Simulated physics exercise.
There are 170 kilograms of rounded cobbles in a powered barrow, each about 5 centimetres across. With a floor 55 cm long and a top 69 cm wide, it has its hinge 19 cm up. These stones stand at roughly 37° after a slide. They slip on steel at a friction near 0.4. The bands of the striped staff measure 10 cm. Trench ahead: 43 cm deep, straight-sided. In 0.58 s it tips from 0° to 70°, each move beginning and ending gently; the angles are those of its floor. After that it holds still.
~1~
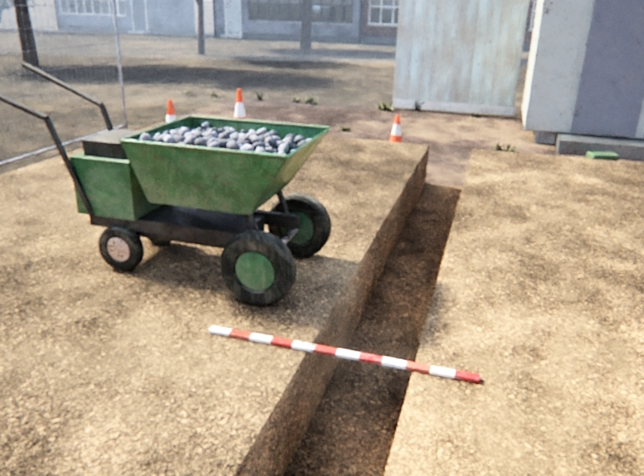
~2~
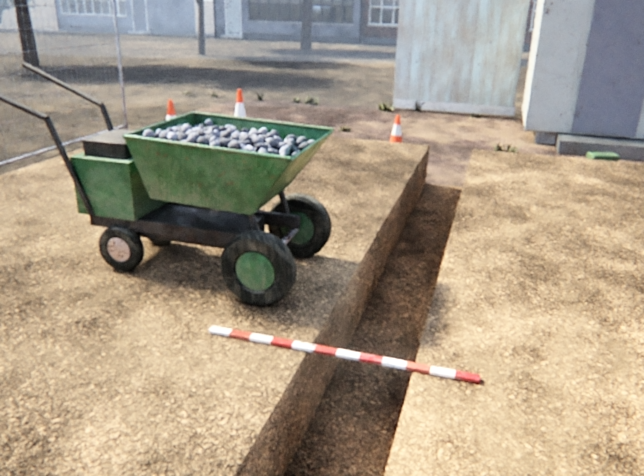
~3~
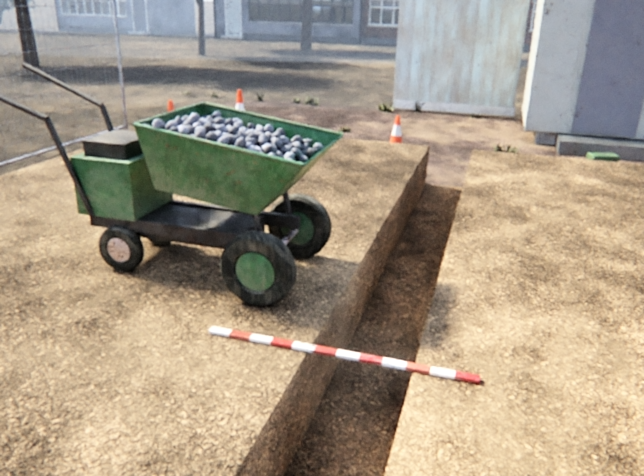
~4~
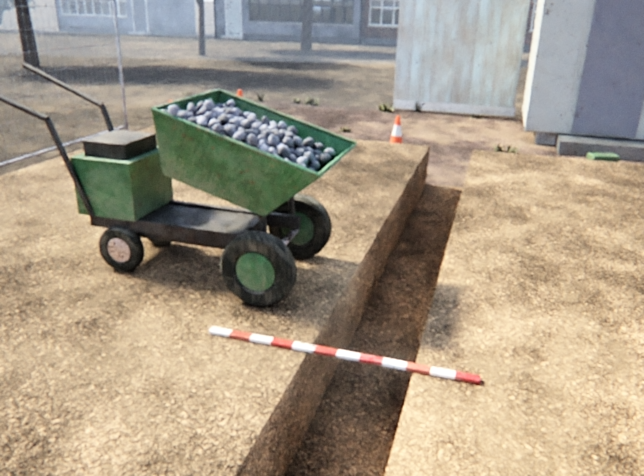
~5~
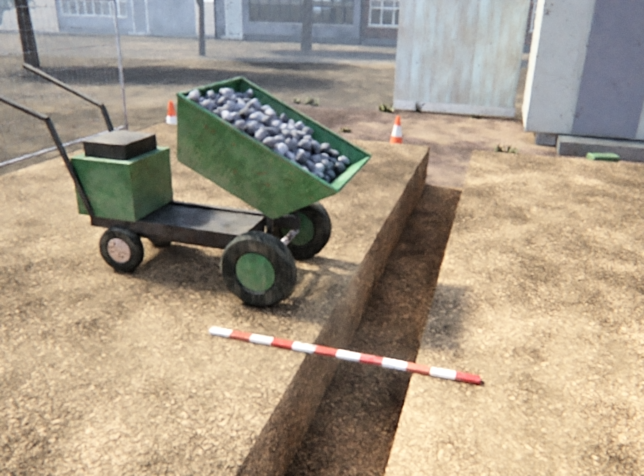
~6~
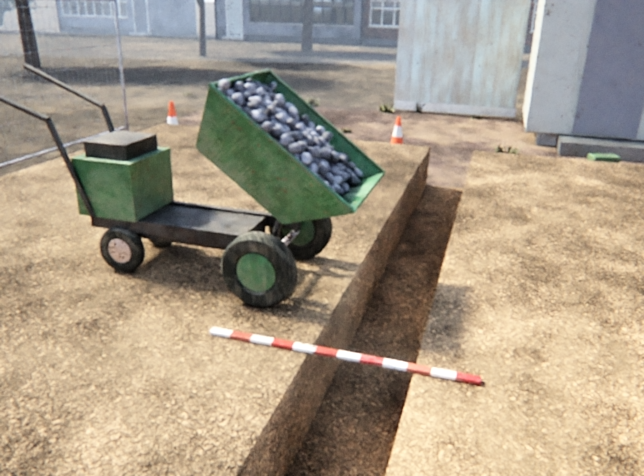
In this clip, a green wheeled cart loaded with grey stones stands beside a straight-sided trench crossed by a red-and-white striped staff, and its tray tilts steadily steeper toward the right, its left end rising while the stones stay inside.
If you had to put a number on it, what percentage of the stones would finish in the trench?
I'd put it at about 42 percent.
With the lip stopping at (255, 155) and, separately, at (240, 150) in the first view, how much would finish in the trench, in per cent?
The first start gives about 70 per cent, the second about 85.
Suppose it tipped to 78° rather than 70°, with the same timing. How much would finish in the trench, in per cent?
Trench share: Approx. 40%.
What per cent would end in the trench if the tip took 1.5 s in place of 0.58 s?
In that case some 70 per cent.
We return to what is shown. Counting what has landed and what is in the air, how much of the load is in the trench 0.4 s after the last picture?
I'd put it near 15 per cent.
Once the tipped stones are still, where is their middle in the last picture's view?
(462, 304).
Then, 0.1 s after the last picture the floor is at 58°, 100 % in the tray; the foremost stones are at (374, 219).
Then, 0.4 s after the last picture the floor is at 70°, 67 % in the tray, 16 % in the trench, 17 % past the trench; the foremost stones are at (472, 309).
Then, 0.7 s after the last picture the floor is at 70°, 19 % in the tray, 23 % in the trench, 58 % past the trench; the foremost stones are past the picture's edge.
Then, 2.7 s after the last picture the floor is at 70°, 0 % in the tray, 42 % in the trench, 58 % past the trench; the foremost stones are past the picture's edge.
